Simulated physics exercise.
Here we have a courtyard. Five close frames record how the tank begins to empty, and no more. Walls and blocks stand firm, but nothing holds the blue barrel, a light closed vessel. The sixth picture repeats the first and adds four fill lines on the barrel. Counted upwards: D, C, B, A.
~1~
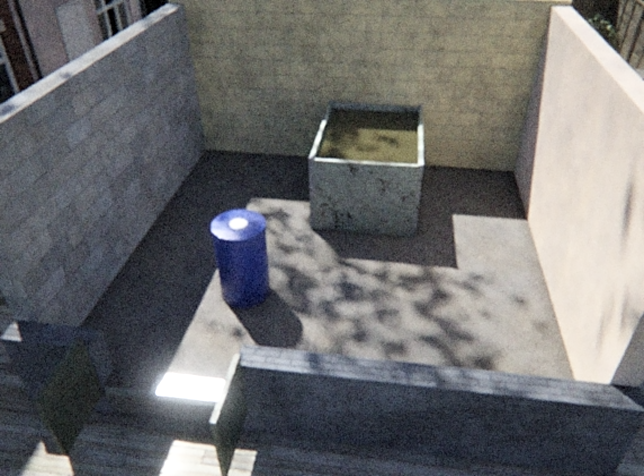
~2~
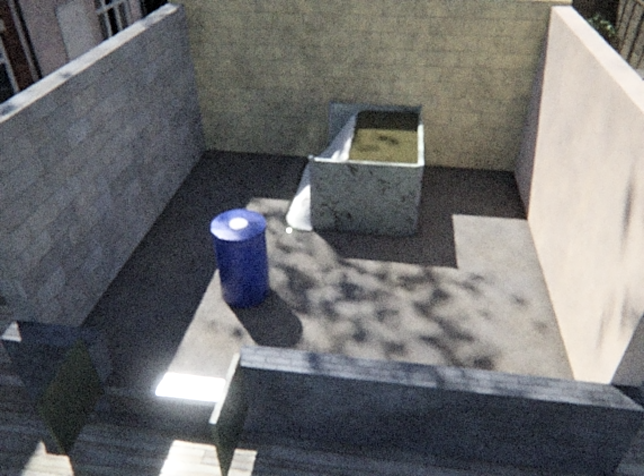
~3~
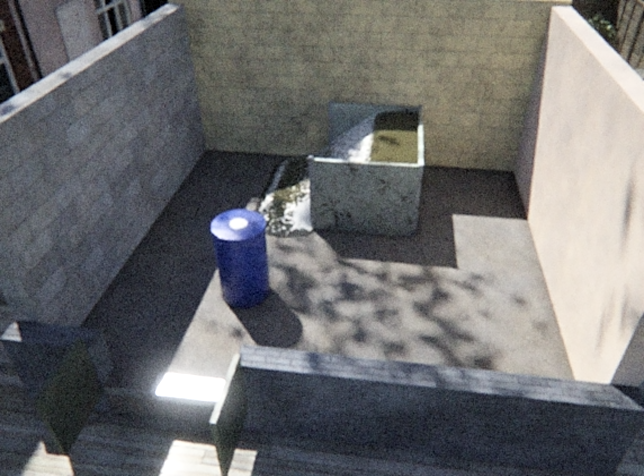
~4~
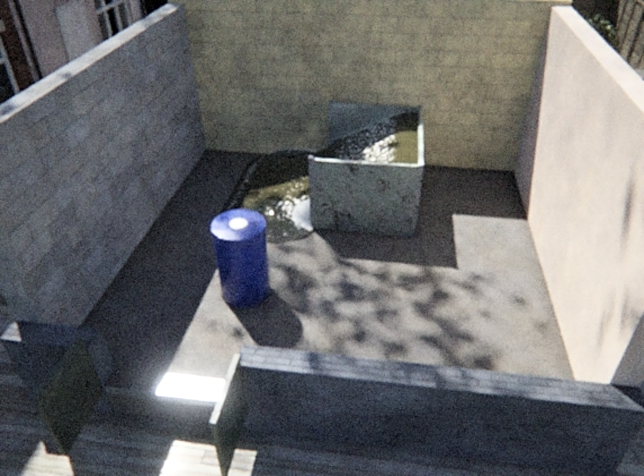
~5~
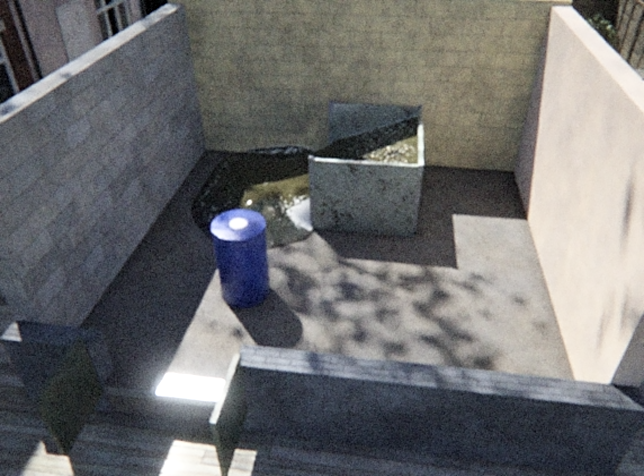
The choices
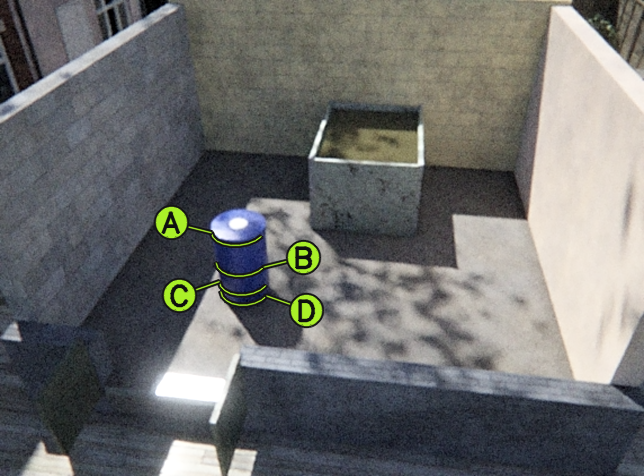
A walled courtyard with a paved floor is seen from above and in front, the view staying still. A blue barrel stands left of centre, a grey stone tank full of murky water sits behind it near the back wall, and a low dark wall with an open gate crosses the front. Water pours from the tank's left side and spreads leftward over the ground behind the barrel, while the level inside drops.
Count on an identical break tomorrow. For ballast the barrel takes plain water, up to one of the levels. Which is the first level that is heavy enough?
It is B.
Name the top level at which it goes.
The answer is C.
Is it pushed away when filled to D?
Yes, it does.
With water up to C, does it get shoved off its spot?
Yes, that goes wrong.
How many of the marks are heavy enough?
Two.
In lime, A at (230, 245); B at (235, 276); C at (237, 295); D at (239, 305); from the bottom up D, C, B, A.
With A, it does not move.
With B, it does not move.
With C, it is pushed about its own width away.
With D, it is pushed about 6 times its own width away.
